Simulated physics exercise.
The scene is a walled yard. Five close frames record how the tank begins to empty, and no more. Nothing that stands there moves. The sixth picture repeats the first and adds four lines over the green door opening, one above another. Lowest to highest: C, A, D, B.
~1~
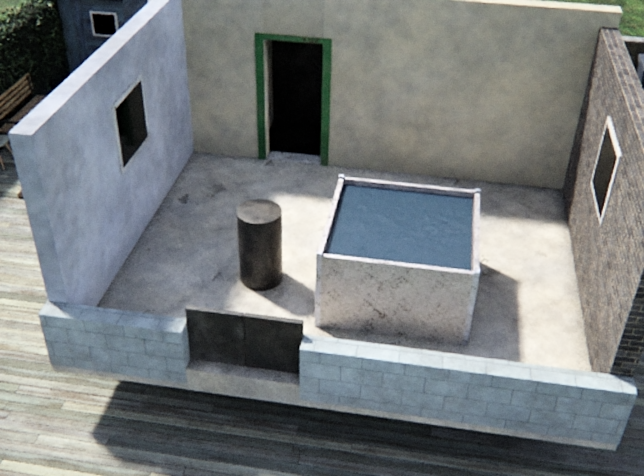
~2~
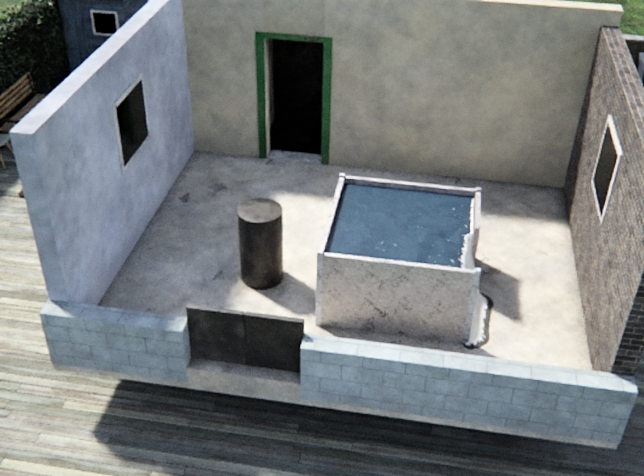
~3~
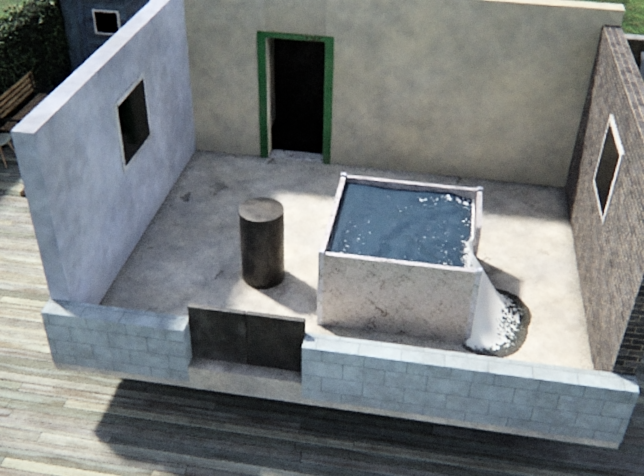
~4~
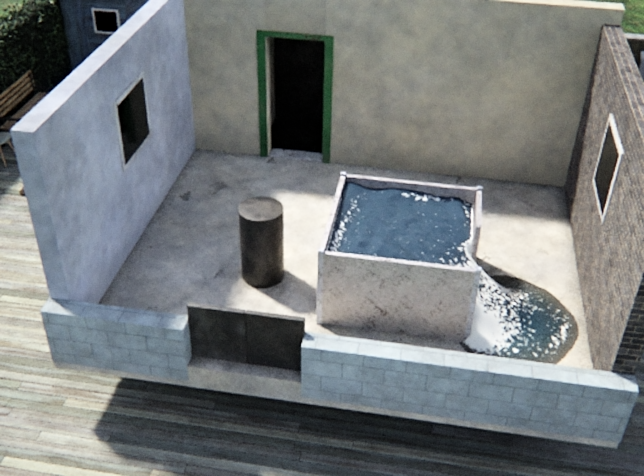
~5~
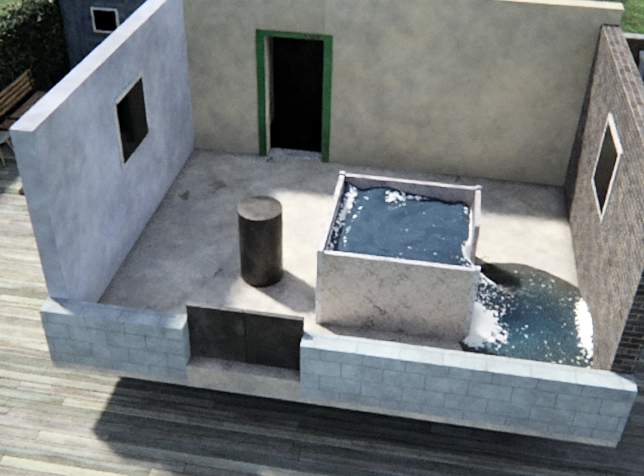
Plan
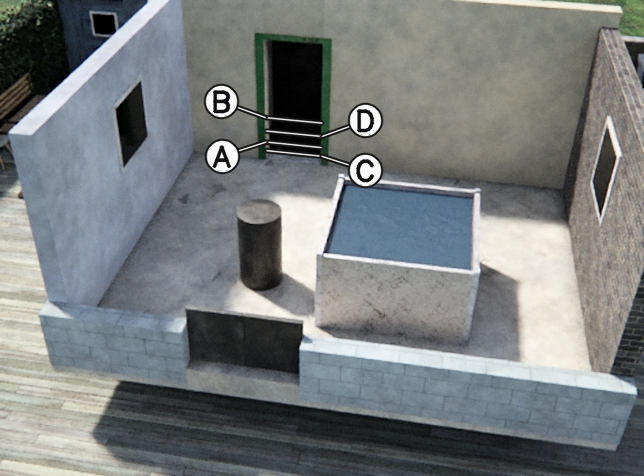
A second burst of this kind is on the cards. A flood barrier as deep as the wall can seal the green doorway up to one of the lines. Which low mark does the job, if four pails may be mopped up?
The limit is C.
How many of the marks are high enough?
All four.
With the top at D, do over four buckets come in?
No, that is safe.
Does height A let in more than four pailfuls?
No, that is safe.
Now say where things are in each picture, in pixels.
The first frame shows water in the tank at rest, its middle at (403, 227); foot of the green doorway at (293, 161); shut gate at (245, 323).
In the second frame, 1 % of the ground under water, visible out to (475, 334).
In the third frame, 3 % of the ground under water, visible out to (520, 305).
In the fourth frame, 7 % of the ground under water, visible out to (571, 323).
In the fifth frame, 12 % of the ground under water, visible out to (580, 294).
In white, A at (293, 144); B at (293, 120); C at (293, 153); D at (293, 133); from the bottom up C, A, D, B.
For height A, nothing gets over.
For height B, nothing gets over.
For height C, a splash gets over, under a bucket.
For height D, nothing gets over.
